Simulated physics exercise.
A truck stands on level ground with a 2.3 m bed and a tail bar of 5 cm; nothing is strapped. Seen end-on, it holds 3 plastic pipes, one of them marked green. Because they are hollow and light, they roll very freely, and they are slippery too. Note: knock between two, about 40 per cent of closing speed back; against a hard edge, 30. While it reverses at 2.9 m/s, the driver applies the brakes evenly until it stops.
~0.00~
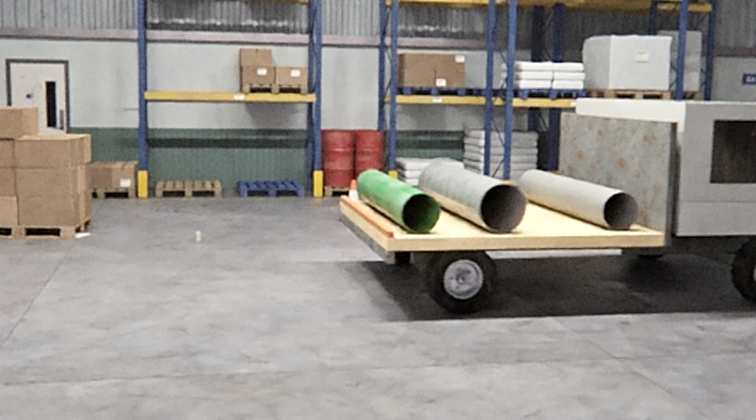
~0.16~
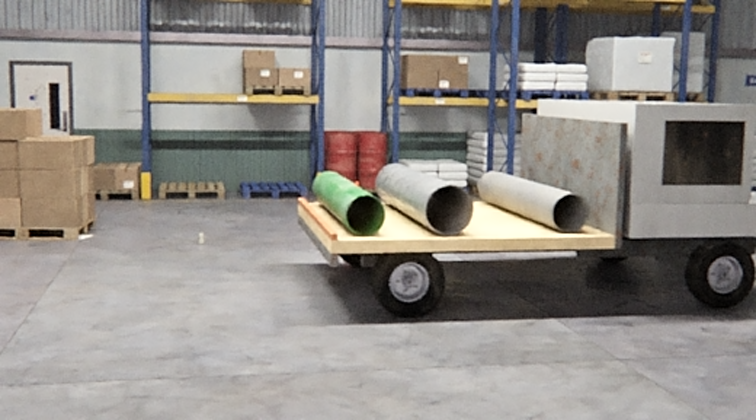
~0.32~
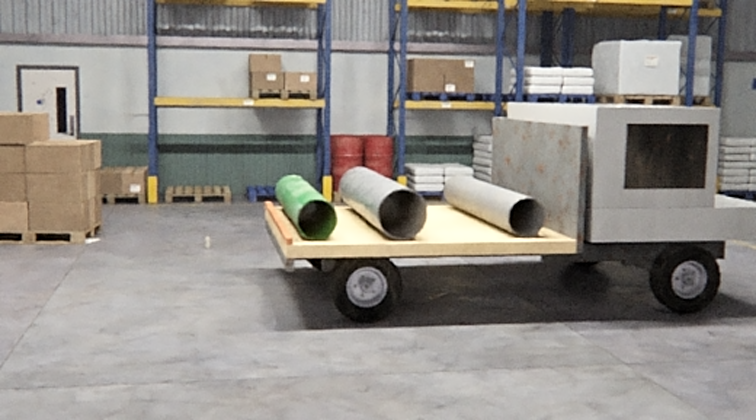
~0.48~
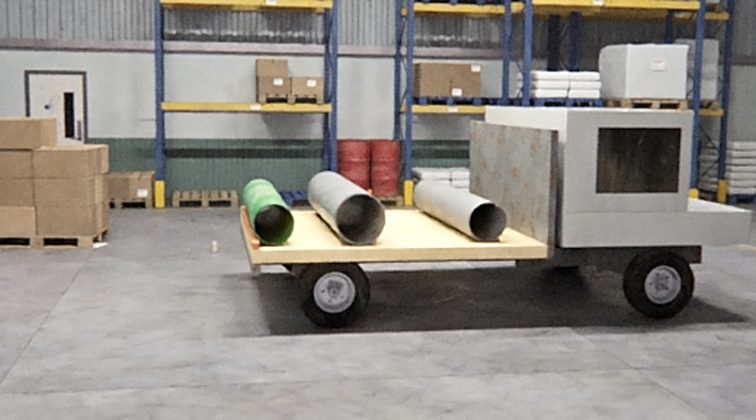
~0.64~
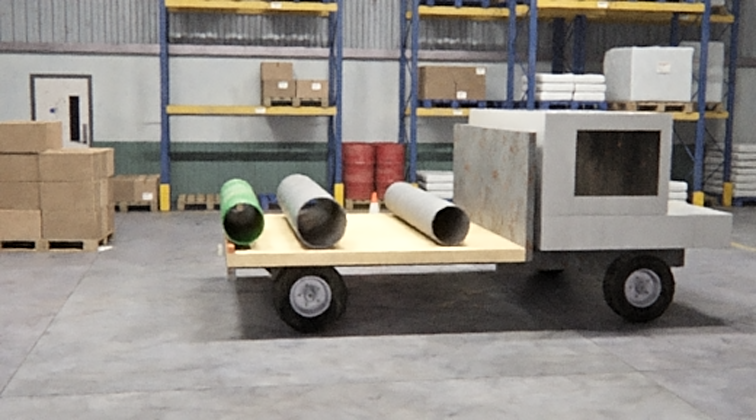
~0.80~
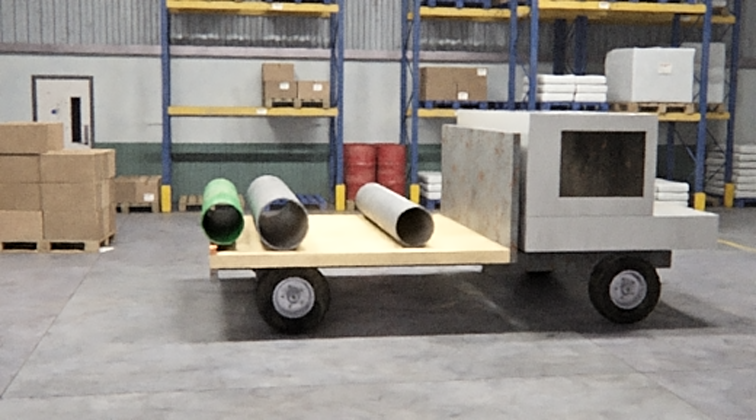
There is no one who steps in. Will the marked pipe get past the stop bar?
The green one falls off the back.
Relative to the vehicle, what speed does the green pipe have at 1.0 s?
Close to 1.0 m/s then.
By 1.0 s, green is going over the tail; 1 over the tail so far.
By 1.1 s, green is going over the tail; 1 over the tail so far.
By 1.2 s, green is going over the tail; 1 over the tail so far.
By 1.3 s, green is going over the tail; 1 over the tail so far.
Finally (7.9 s), green is over the tail and down; 2 over the tail so far.
